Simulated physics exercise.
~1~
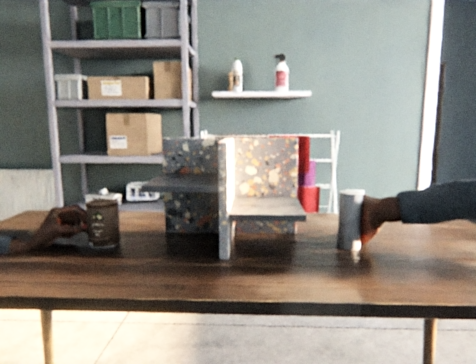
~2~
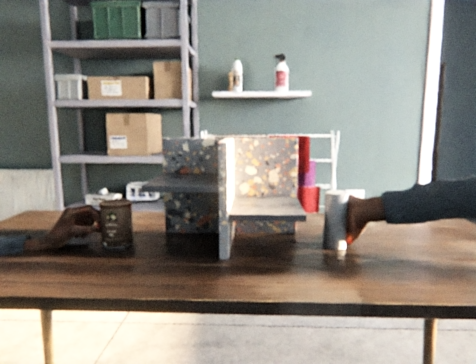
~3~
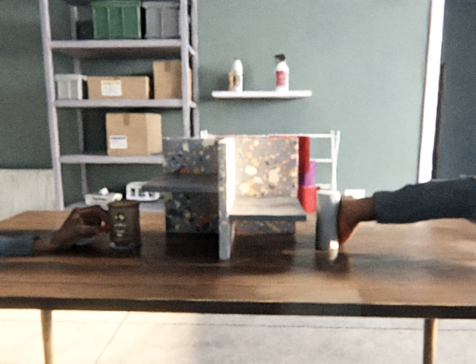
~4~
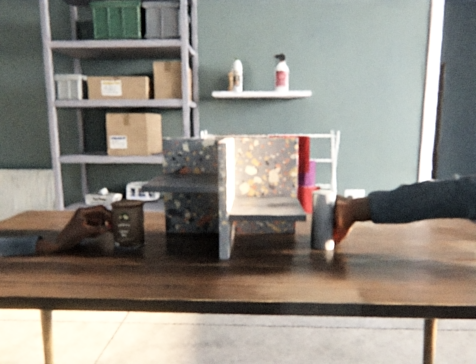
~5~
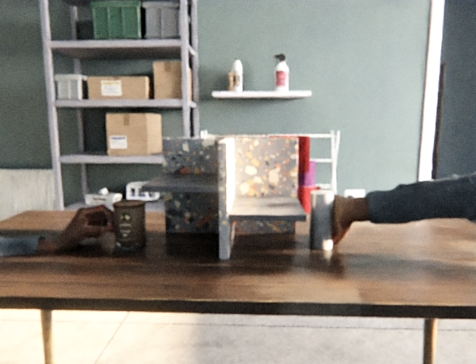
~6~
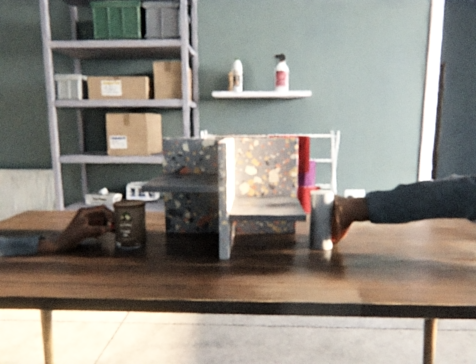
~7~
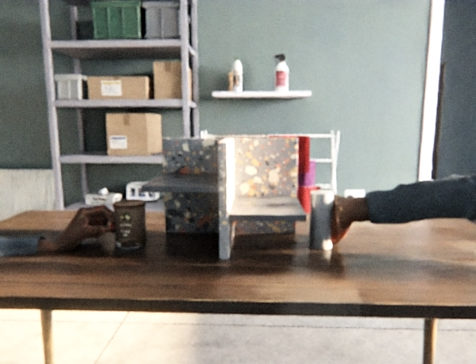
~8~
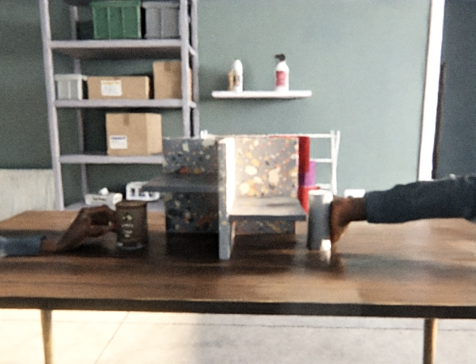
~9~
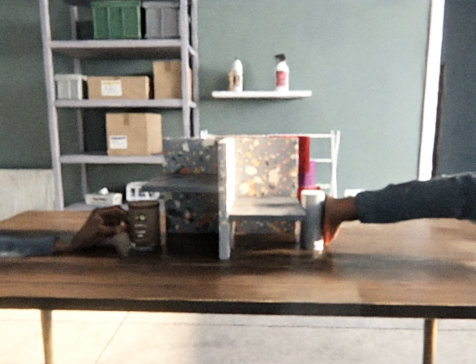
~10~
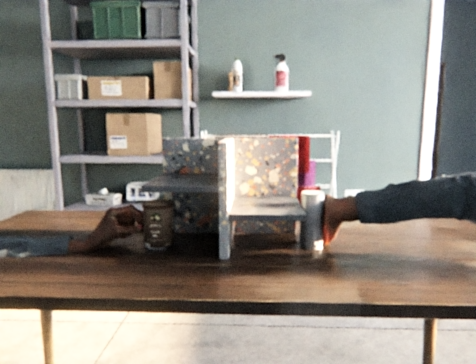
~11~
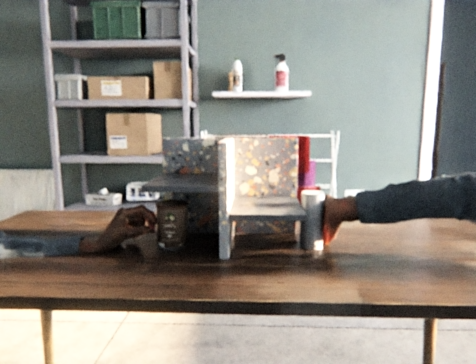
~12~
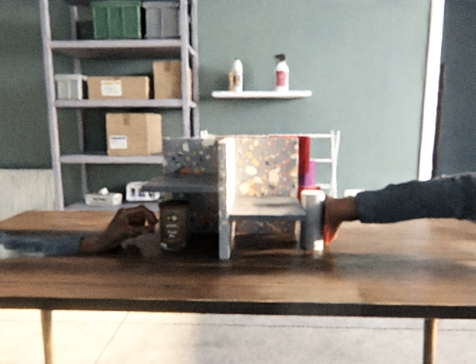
Two hands sliding a brown tin and a grey candle toward a speckled shelf, the tin passing under, the candle stopping at the edge.
